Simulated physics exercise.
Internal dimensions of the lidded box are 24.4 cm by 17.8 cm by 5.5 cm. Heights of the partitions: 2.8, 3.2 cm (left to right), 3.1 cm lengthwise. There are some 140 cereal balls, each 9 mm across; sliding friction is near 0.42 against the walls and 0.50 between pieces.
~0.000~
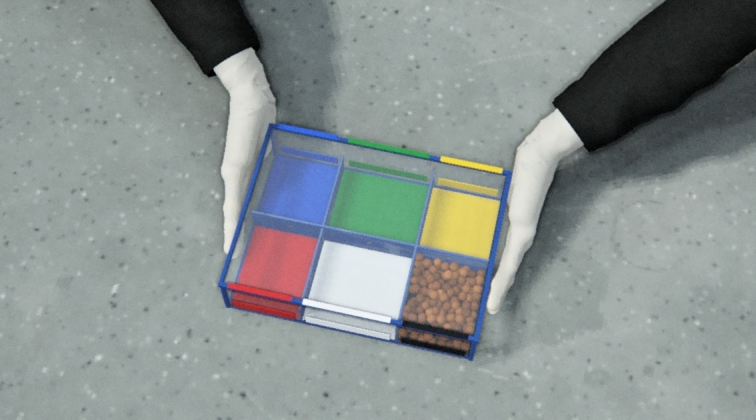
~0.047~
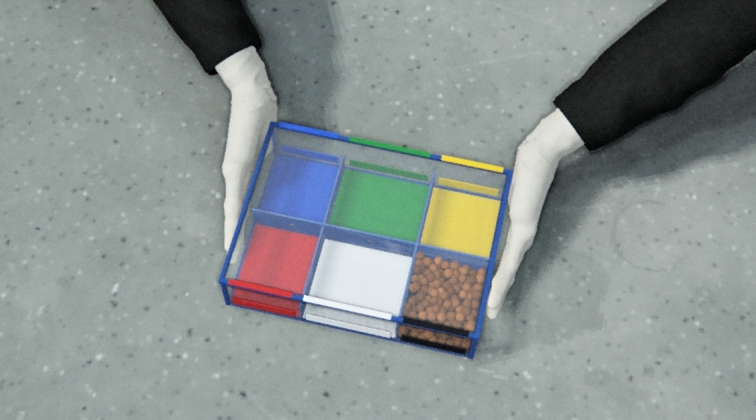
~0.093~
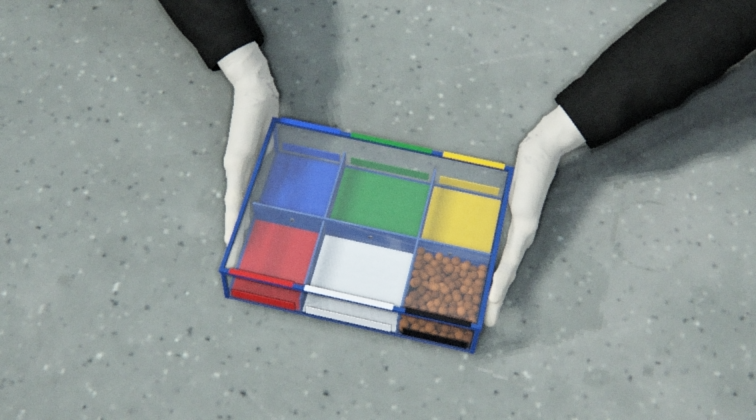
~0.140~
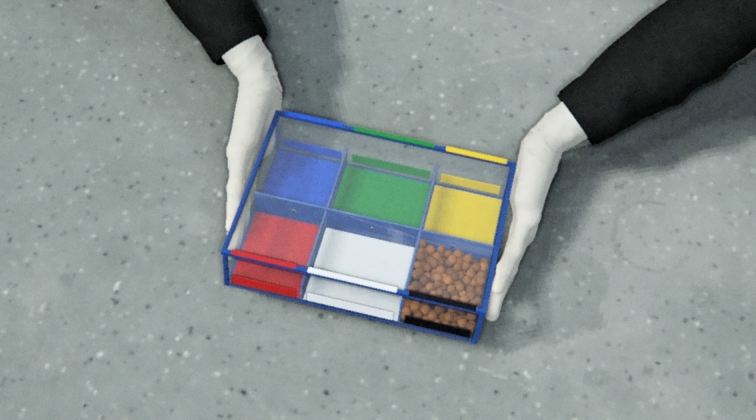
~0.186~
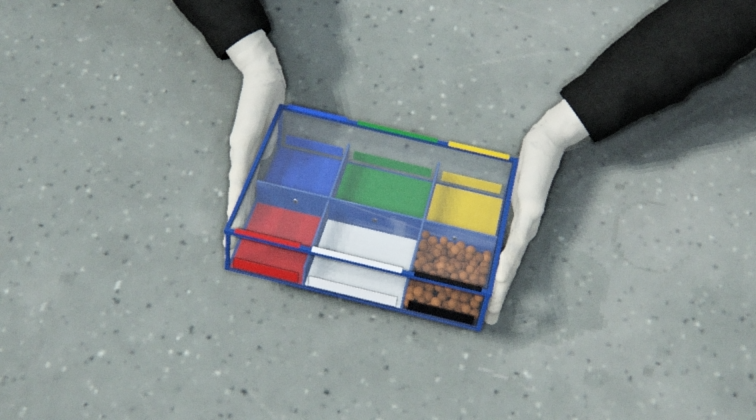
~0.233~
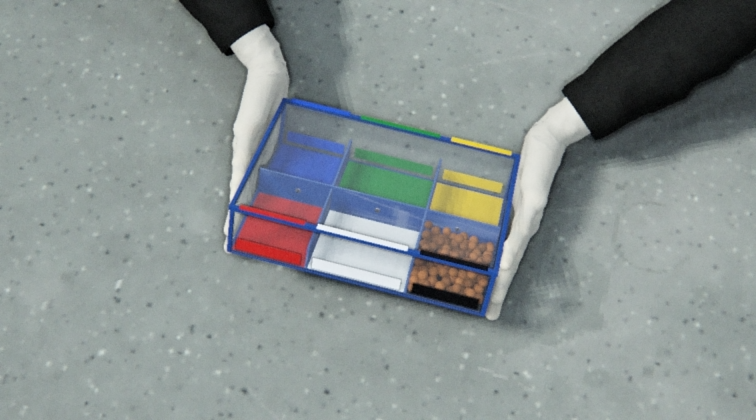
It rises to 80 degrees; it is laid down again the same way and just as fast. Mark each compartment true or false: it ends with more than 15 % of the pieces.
Red: False, blue: False, green: False, yellow: True, white: False, black: True.
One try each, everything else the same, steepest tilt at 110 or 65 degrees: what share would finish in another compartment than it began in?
Some 85 and 20 per cent.
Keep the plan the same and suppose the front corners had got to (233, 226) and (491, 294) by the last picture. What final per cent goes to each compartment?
Red 0; blue 0; green 0; yellow 35; white 0; black 65.
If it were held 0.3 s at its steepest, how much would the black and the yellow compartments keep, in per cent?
Black 55; yellow 45.
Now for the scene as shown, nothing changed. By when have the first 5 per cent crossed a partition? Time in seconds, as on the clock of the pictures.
That happens at about 0.65 s on the clock.
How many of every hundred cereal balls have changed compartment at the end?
About 50 percent of it.
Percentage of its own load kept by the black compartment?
About 50 in a hundred.
After 0.76 s, tilt 78 degrees; yellow 20 %, black 80 %.
After 1.10 s, tilt 32 degrees; yellow 45 %, black 50 %.
Then, at 1.54 s, tilt 0 degrees; yellow 45 %, black 50 %.
In the end, at 2.1 s, red 0 %, blue 0 %, green 0 %, yellow 45 %, white 0 %, black 50 %.
